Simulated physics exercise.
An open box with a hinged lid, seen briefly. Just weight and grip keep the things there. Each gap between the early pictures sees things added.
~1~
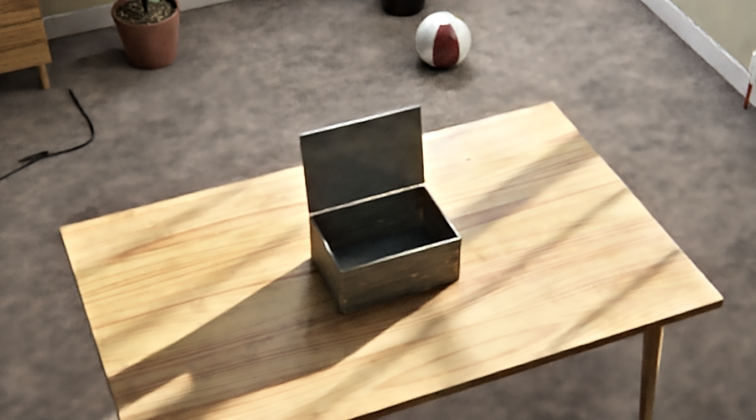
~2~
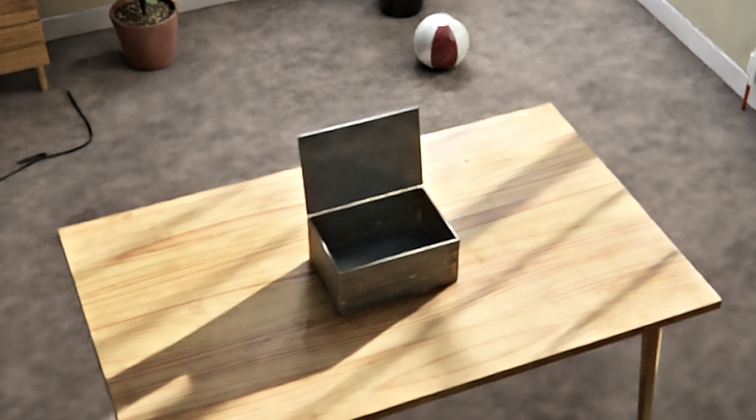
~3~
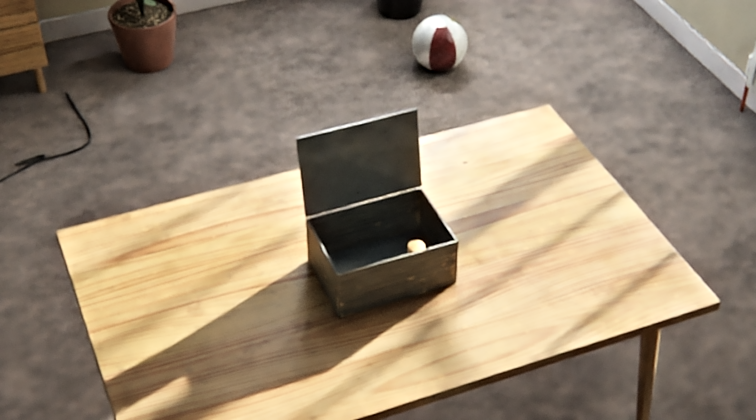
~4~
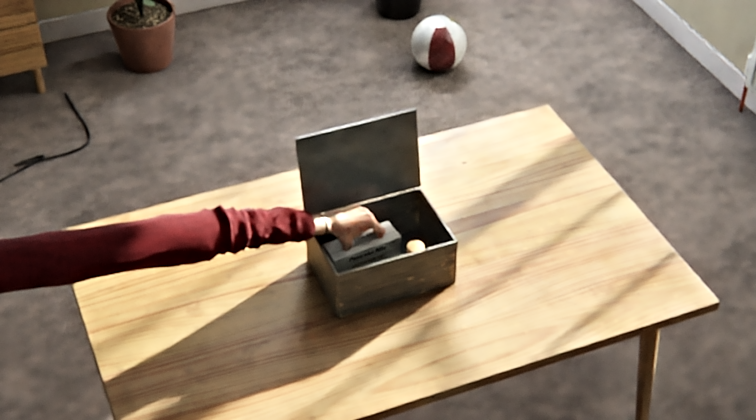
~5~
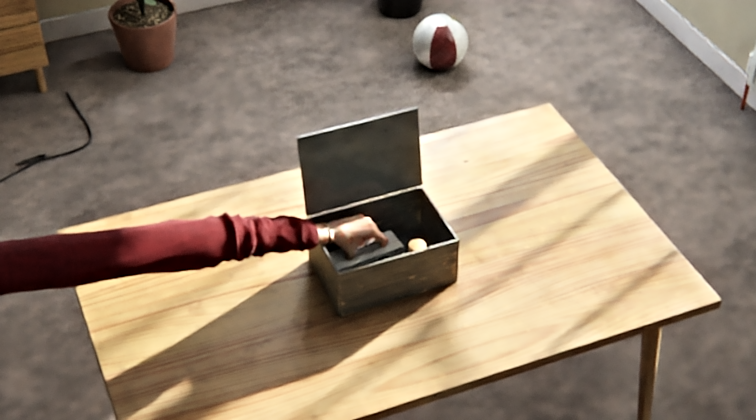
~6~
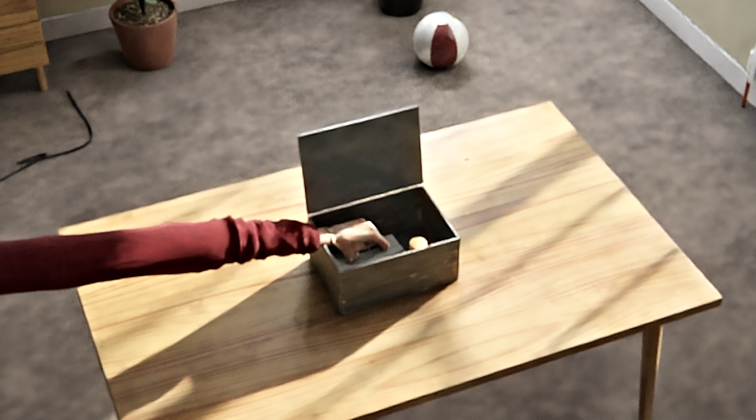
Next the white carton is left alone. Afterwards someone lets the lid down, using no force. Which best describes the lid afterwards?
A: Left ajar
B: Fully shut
The answer is B.
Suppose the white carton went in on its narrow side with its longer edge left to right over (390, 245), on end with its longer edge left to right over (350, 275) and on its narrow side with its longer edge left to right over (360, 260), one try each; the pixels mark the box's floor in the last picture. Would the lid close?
Trial 1: Lid fully lowered. Trial 2: Lid propped open. Trial 3: Lid fully lowered.
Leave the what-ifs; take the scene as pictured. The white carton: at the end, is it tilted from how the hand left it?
After all that, it keeps its set angle.
Then, 1.20 s on from there, lid starting down.
Then, 1.80 s on from there, lid 45° above the rim.
Then, 2.20 s on from there, lid 12° above the rim.
In the end, lid shut; both unmoved. At the end, from the last picture's camera, white carton near (366, 262).
